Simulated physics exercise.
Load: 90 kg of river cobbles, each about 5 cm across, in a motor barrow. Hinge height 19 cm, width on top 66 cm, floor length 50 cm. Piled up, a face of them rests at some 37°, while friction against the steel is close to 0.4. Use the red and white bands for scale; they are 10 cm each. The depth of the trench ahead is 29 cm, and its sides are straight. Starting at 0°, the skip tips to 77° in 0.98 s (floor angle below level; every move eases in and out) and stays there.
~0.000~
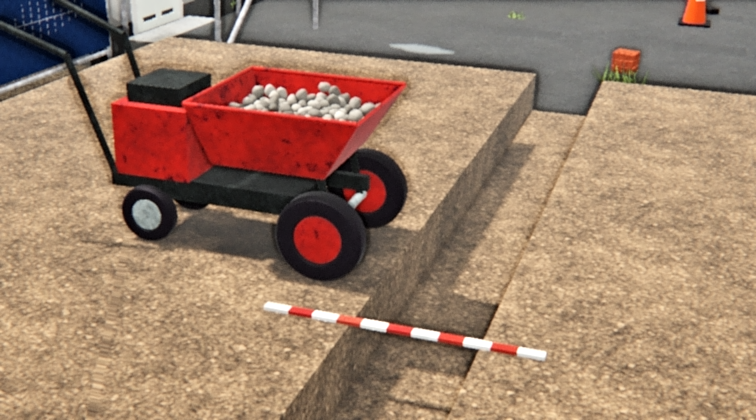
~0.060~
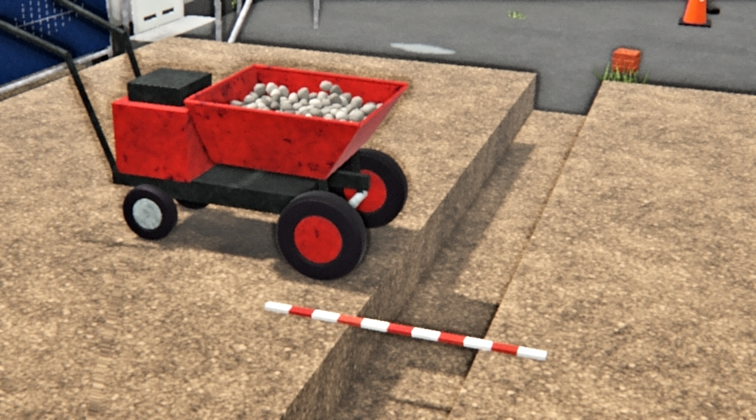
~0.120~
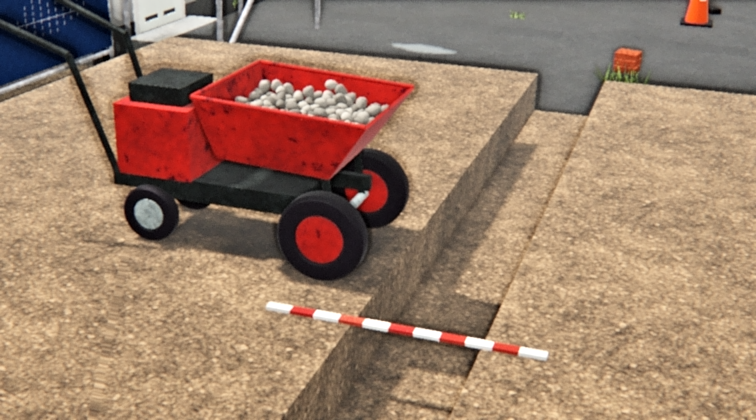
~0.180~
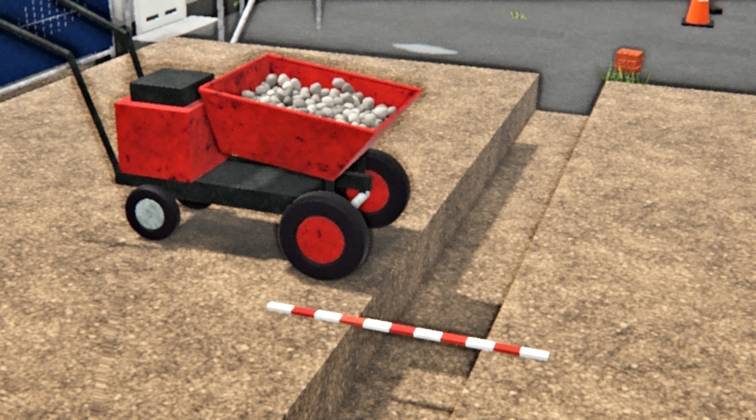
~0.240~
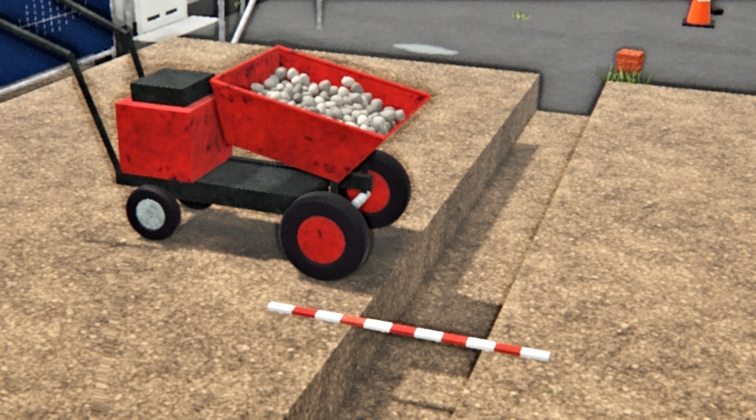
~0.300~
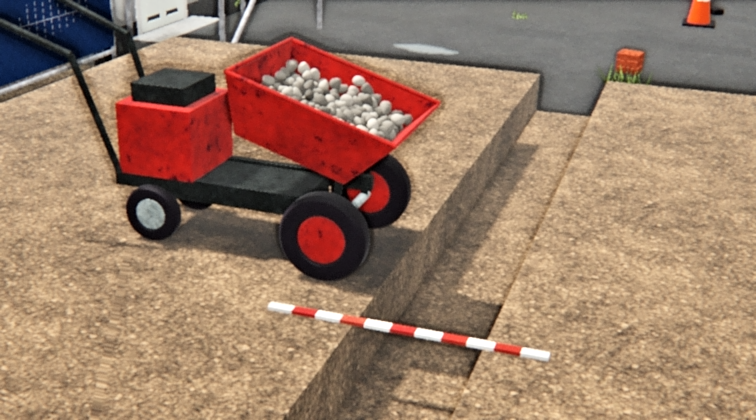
Beside a straight-sided trench, a motor barrow's red skip of pale stones tilts toward the right.
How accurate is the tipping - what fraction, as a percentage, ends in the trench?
Close to 76 in every hundred.
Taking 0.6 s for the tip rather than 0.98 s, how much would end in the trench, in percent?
I'd put it at some 60 in a hundred.
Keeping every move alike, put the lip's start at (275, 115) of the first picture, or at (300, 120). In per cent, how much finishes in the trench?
Around 100 and then 100 percent.
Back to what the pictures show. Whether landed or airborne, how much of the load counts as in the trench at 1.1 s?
Some 30 per cent.
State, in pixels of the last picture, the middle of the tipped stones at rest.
(491, 322).
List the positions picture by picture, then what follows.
In the first frame, the skip is at 0°, its lip at (357, 125); the top of the load is at (312, 99).
The second frame shows lip at (359, 126), floor tilted 1°, highest stones at (303, 95); the stones move at 0.2 m/s on average.
In the third frame, the skip is at 3°, its lip at (365, 128); the top of the load is at (301, 90); the stones move at 0.4 m/s on average.
In the fourth frame, the skip is at 7°, its lip at (374, 133); the top of the load is at (293, 86); the stones move at 0.6 m/s on average.
The fifth frame shows lip at (384, 139), floor tilted 12°, highest stones at (292, 81); the stones move at 0.7 m/s on average.
In the sixth frame, the skip is at 17°, its lip at (395, 147); the top of the load is at (288, 75); the stones move at 0.8 m/s on average.
After 0.7 s the floor is at 65°; 100 % in the skip; the foremost stones are at (455, 211).
After 1.1 s the floor is at 77°; 60 % in the skip, 30 % in the trench, 10 % past the trench; the foremost stones are at (547, 286).
After 1.4 s the floor is at 77°; 20 % in the skip, 57 % in the trench, 23 % past the trench; the foremost stones are at (658, 285).
After 3.4 s the floor is at 77°; 0 % in the skip, 76 % in the trench, 24 % past the trench; the foremost stones are at (738, 301).
